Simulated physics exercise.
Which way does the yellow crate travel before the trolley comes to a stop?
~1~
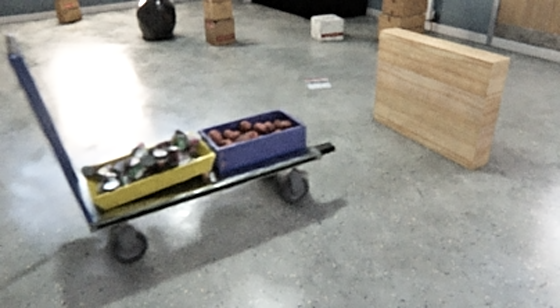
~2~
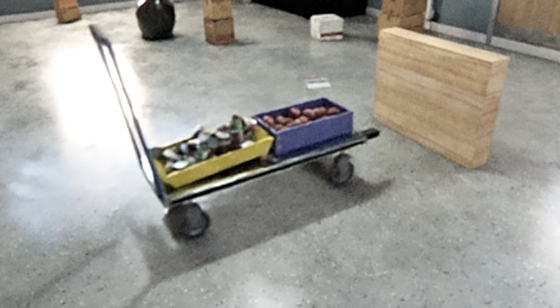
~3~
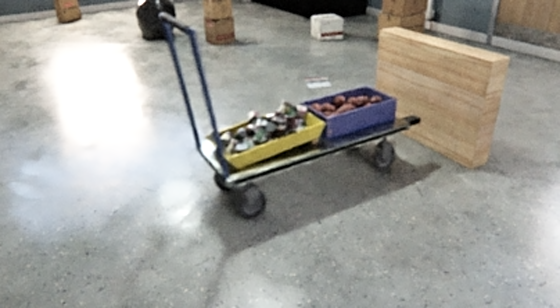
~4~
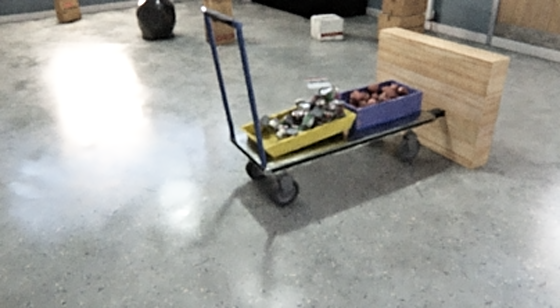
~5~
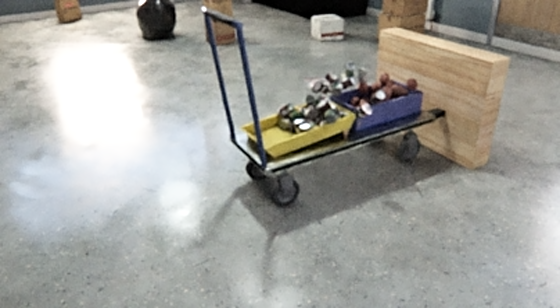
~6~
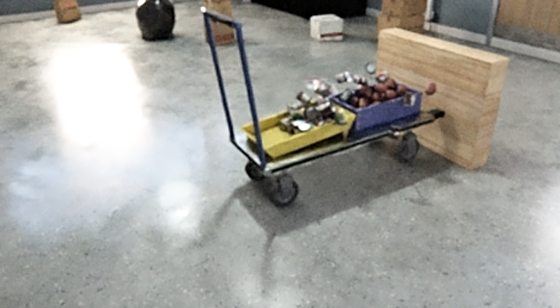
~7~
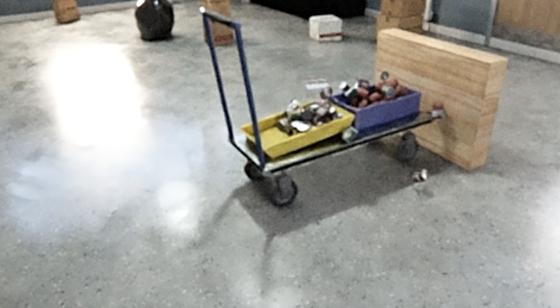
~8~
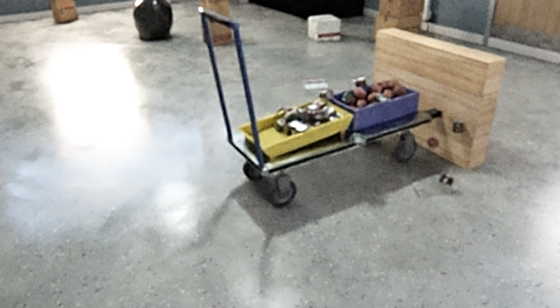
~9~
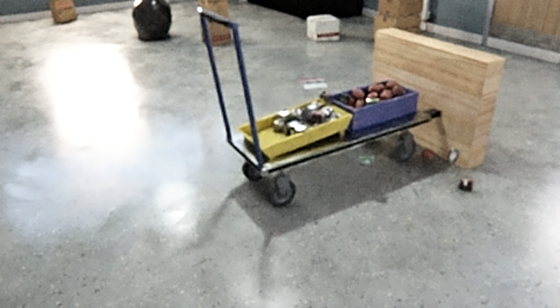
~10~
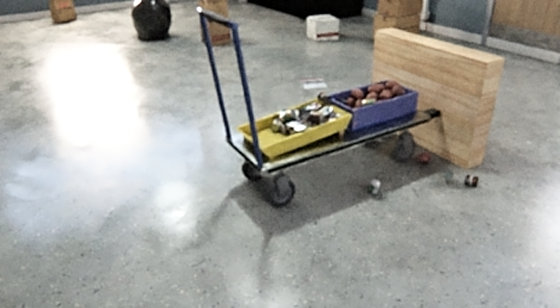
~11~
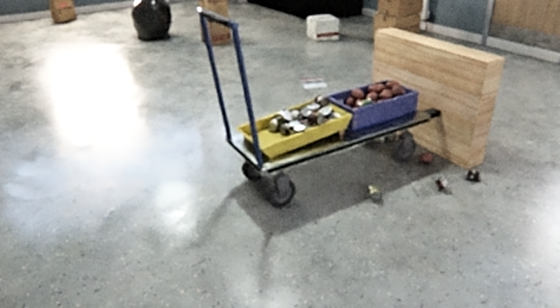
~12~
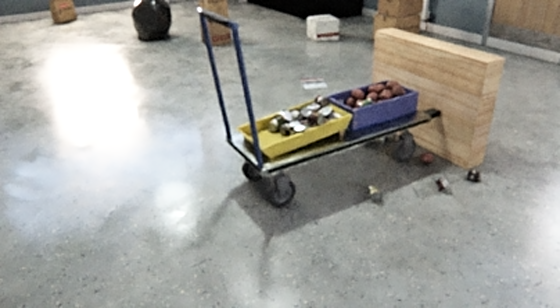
The yellow crate travels to the right, riding on the trolley until it halts at the wooden wall.
